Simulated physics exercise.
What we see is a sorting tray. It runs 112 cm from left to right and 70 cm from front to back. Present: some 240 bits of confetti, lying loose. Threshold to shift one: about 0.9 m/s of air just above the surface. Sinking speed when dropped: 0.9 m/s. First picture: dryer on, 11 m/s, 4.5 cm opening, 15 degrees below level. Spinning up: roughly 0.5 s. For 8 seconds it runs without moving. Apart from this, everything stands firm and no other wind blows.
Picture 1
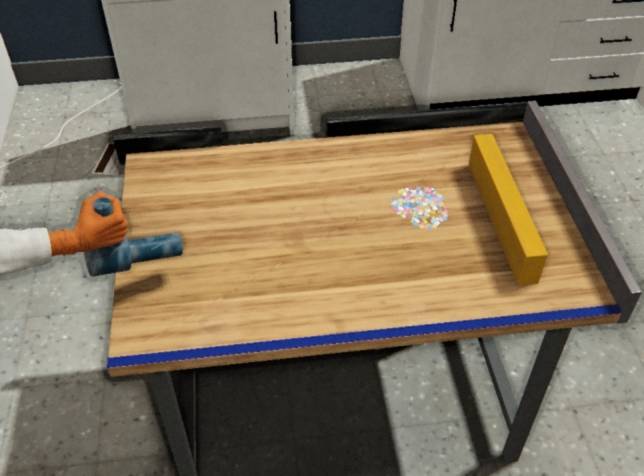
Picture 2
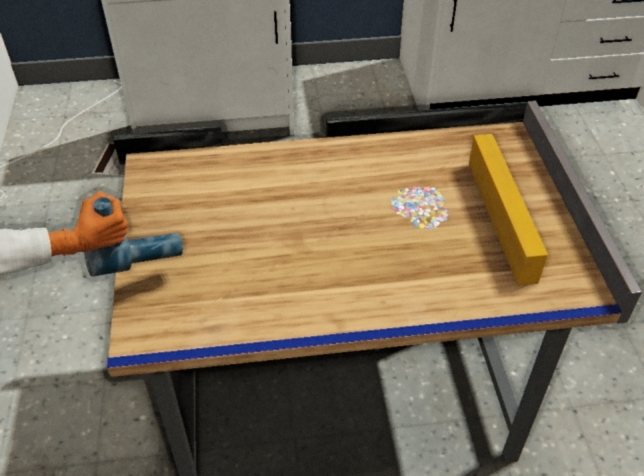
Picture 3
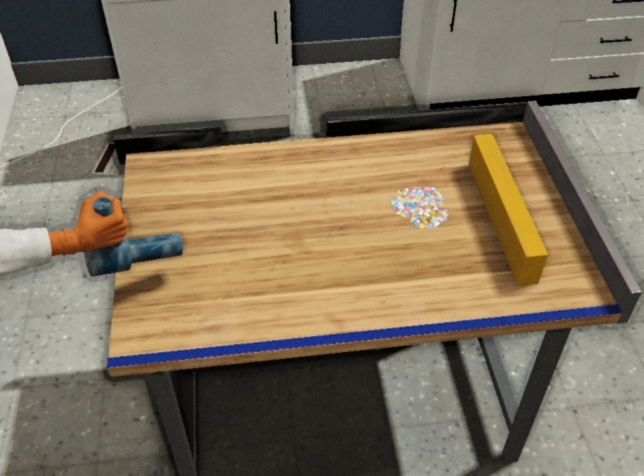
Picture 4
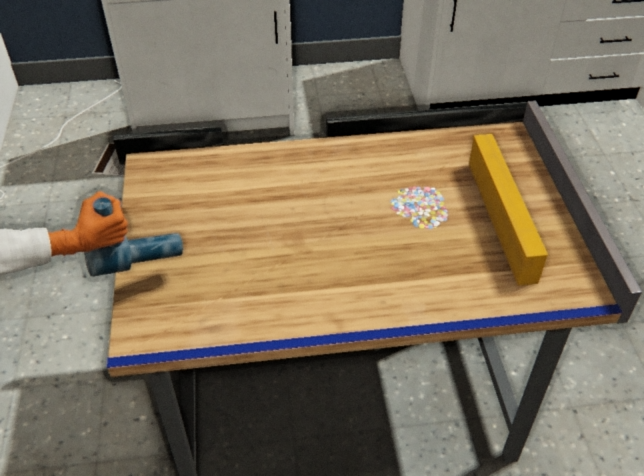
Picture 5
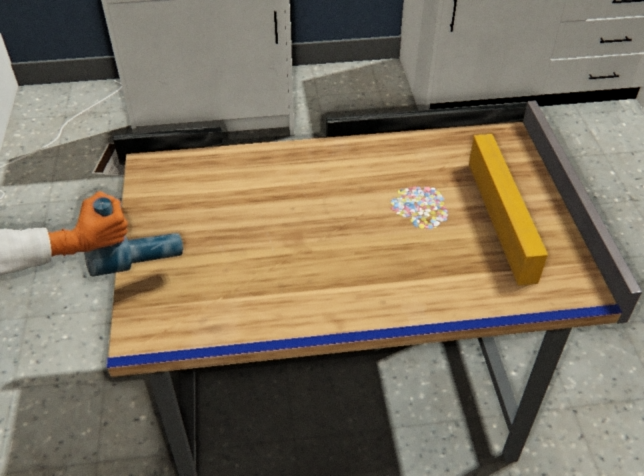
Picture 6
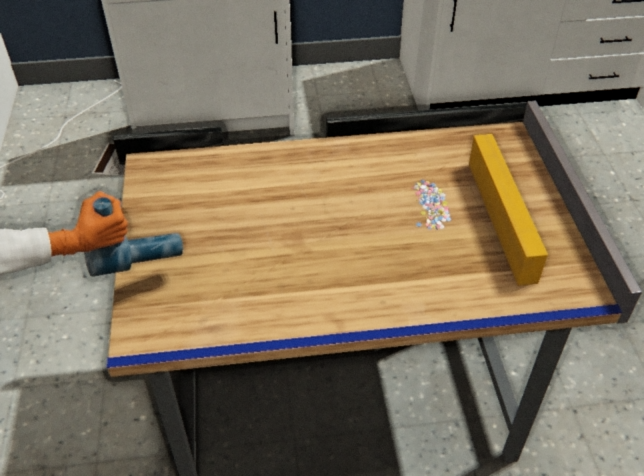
A round patch of pastel confetti lies still on a wooden table, near a yellow plank, while an orange-gloved hand holds a blue dryer motionless at the left edge. Then the patch changes shape, its left part clearing and the remaining bits forming a narrower cluster slightly nearer the plank.
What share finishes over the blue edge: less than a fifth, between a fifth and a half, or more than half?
I'd say that of the bits of confetti, the amount settling over the blue edge comes to a fair but minor share.
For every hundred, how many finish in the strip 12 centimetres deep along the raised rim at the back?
Roughly 40 in a hundred.
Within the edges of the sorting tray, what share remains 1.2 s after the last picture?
That works out to roughly 90 % remaining.
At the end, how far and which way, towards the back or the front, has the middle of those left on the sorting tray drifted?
Shift: Backward, approx. 30 cm.
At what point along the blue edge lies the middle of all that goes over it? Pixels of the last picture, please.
Somewhere about (548, 321).
Then, 1.2 s after the last picture the count stands so, 11 % are over the blue edge; the middle of those still in play is near (554, 184).
Then, 2.1 s after the last picture the count stands so, 26 % are over the blue edge; the middle of those still in play is near (524, 118).
Then, 4.0 s after the last picture the count stands so, 33 % are over the blue edge; the middle of those still in play is near (524, 115).
Then, 7.6 s after the last picture, at the end, 37 % are over the blue edge; the middle of those still in play is near (525, 113).
